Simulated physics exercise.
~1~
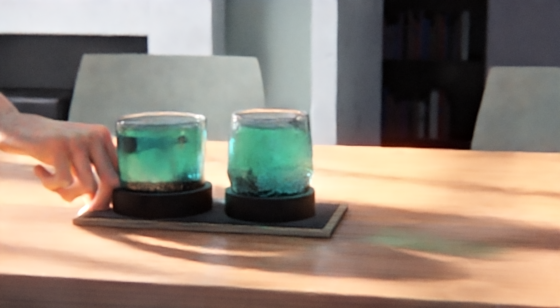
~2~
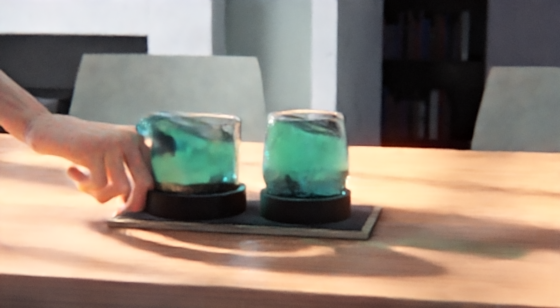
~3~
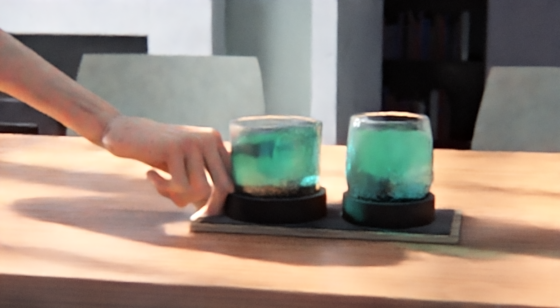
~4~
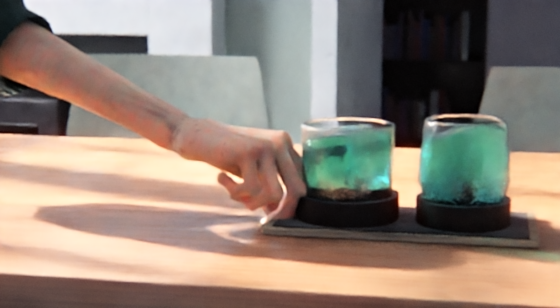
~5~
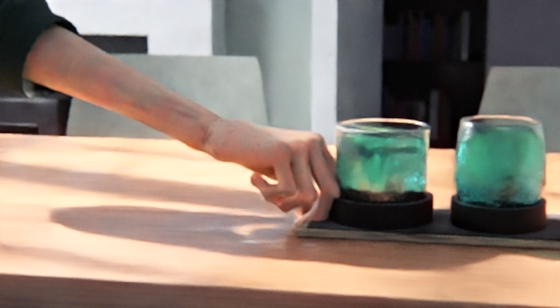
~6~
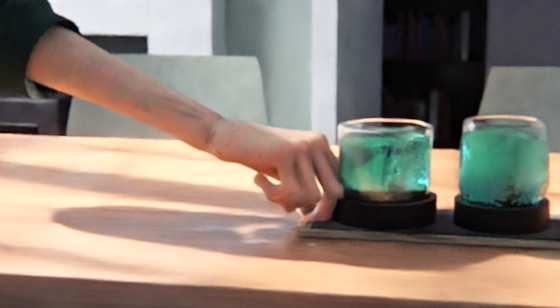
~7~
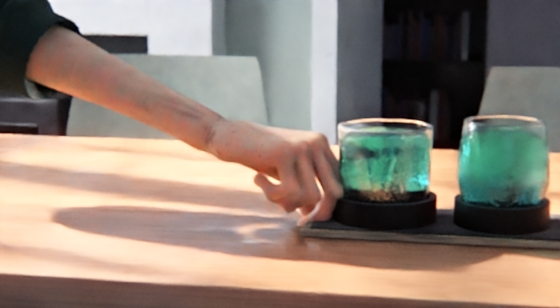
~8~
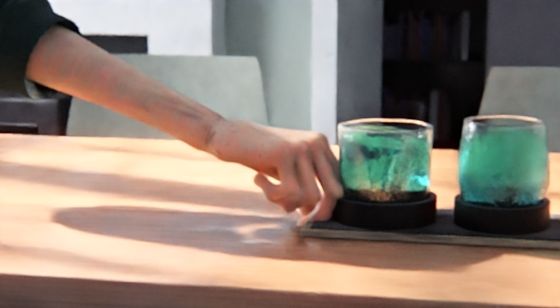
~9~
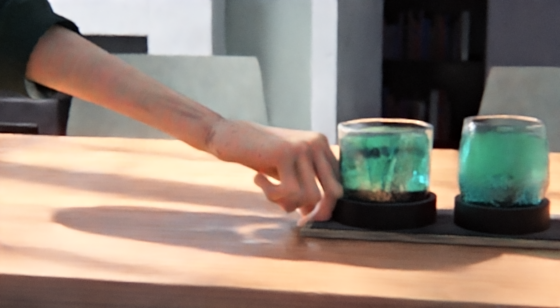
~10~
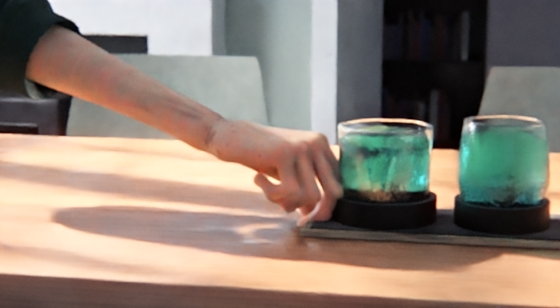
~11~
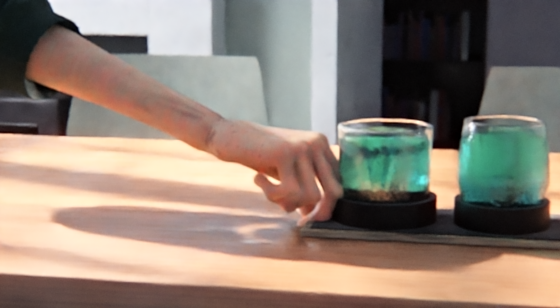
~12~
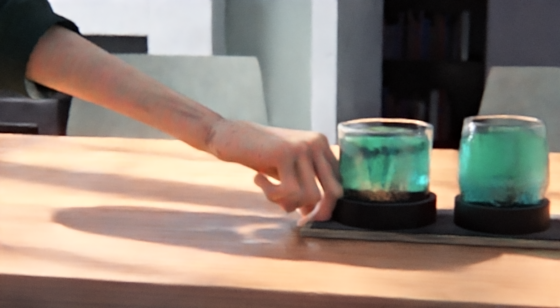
A hand pushed a dark tray holding two open glasses of blue-green liquid to the right across a wooden table, the liquid sloshing as they went, then the tray stopped and the hand stayed beside it while the liquid settled.
